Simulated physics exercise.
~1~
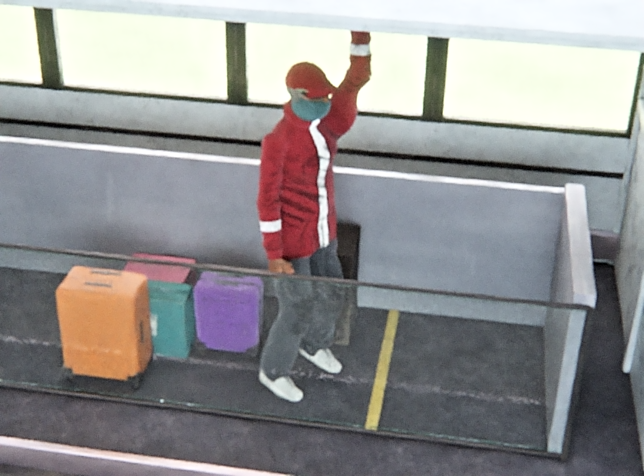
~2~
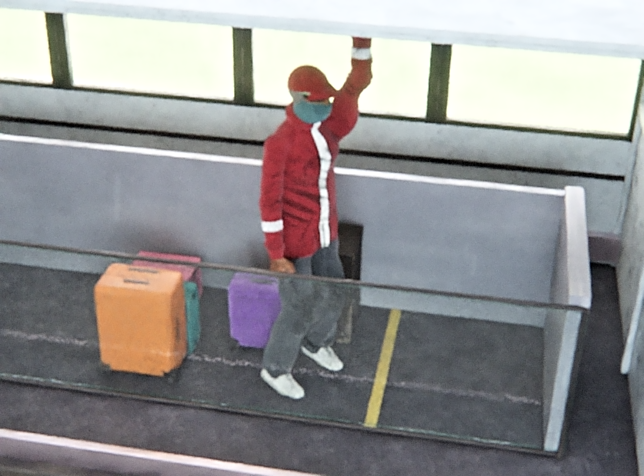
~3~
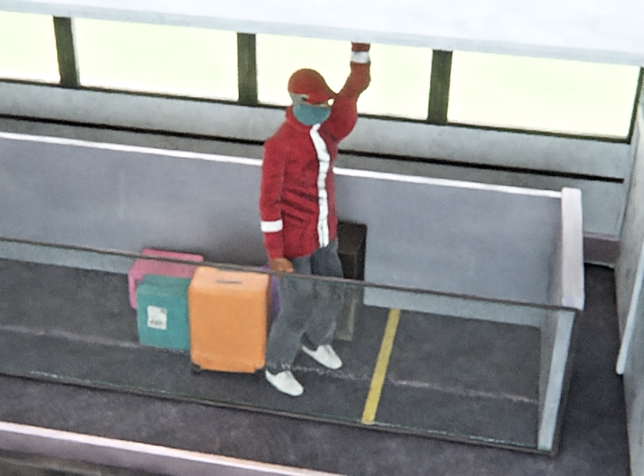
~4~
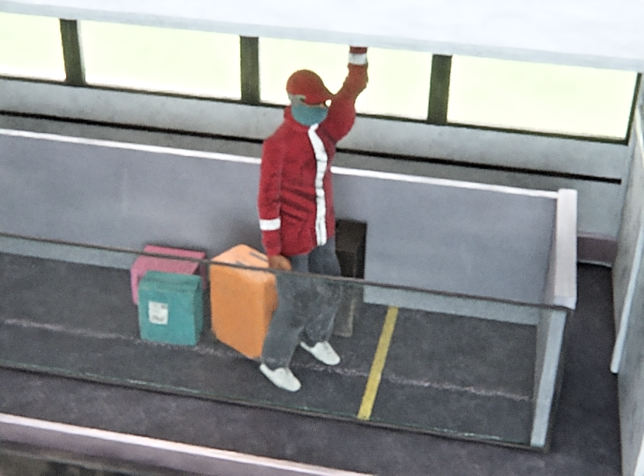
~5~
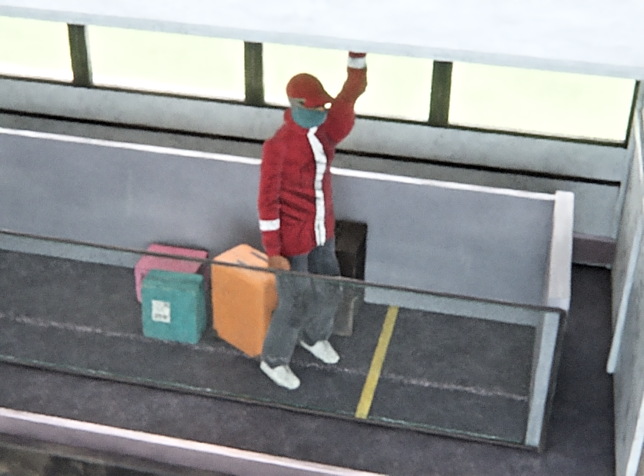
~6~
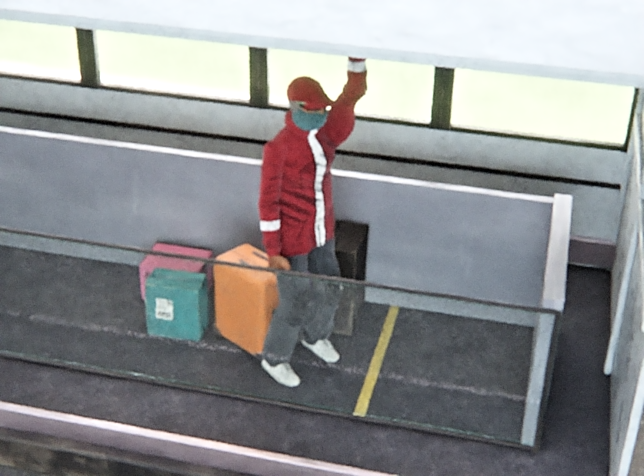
In a walled bay, orange and purple cases slide right, stopping short of a yellow line.
